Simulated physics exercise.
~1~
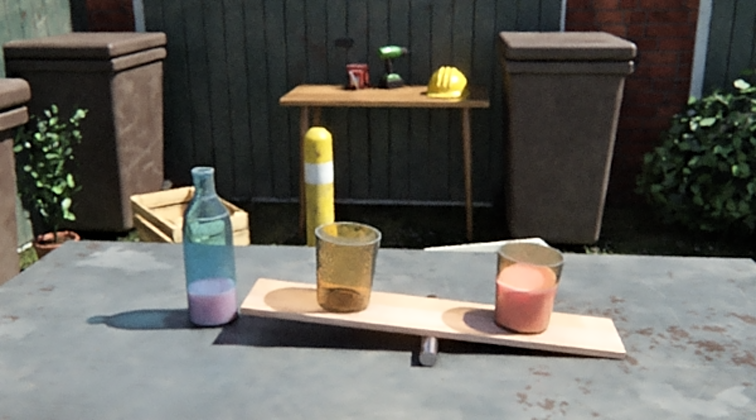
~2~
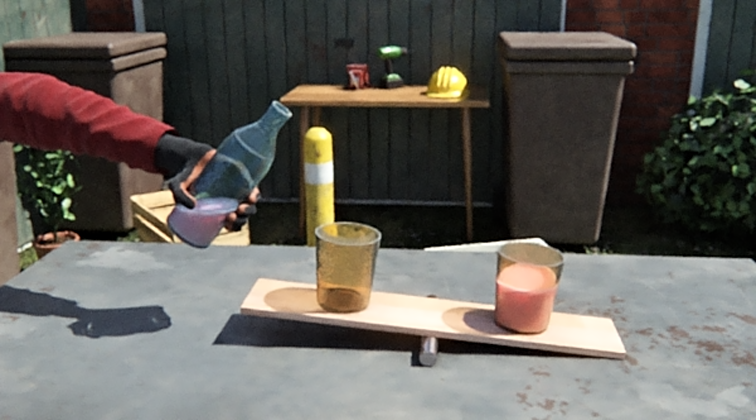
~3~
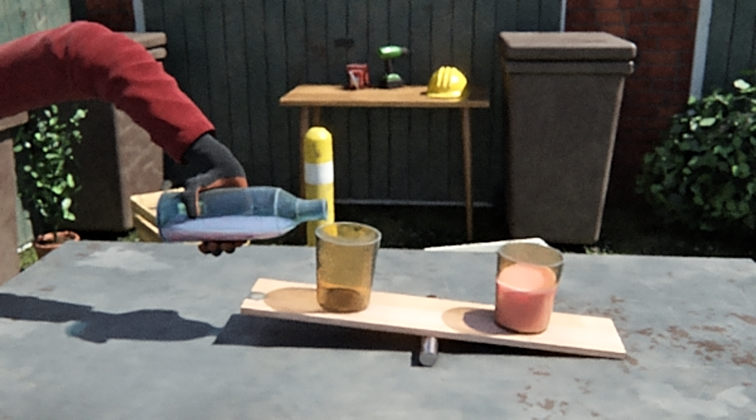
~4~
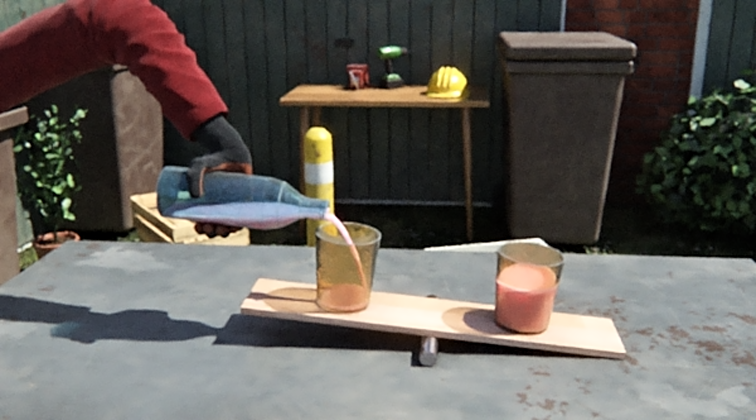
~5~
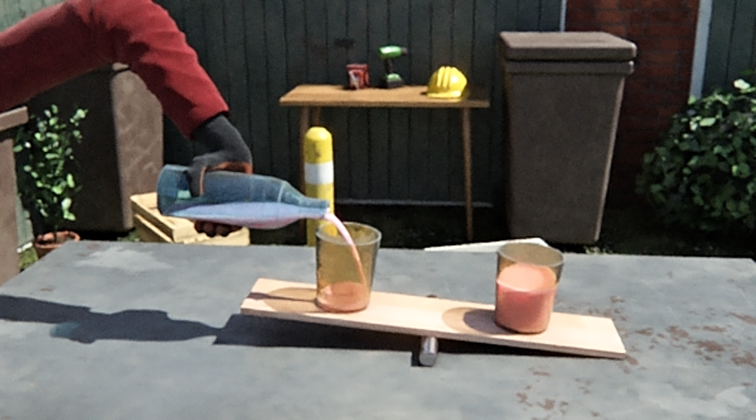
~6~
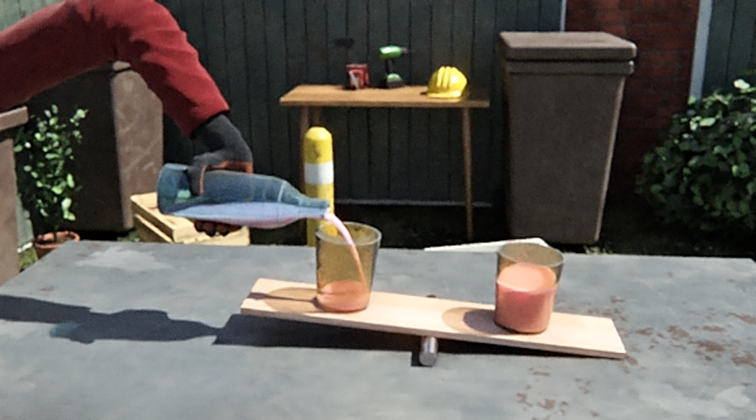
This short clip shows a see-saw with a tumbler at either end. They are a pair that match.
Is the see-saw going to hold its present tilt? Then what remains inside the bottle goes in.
Yes, it keeps its tilt.
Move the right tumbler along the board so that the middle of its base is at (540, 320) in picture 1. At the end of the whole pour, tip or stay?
Observed after: Unchanged.
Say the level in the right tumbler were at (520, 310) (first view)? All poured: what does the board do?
With that start, it tilts the other way.
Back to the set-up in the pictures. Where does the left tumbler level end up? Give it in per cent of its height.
I'd say close to 40 per cent.
Shortly, the left tumbler is about a quarter full; the board leans as before.
Then, the left tumbler is about a third full; the board leans as before.
At the finish, the left tumbler is about half full; the board leans as before.
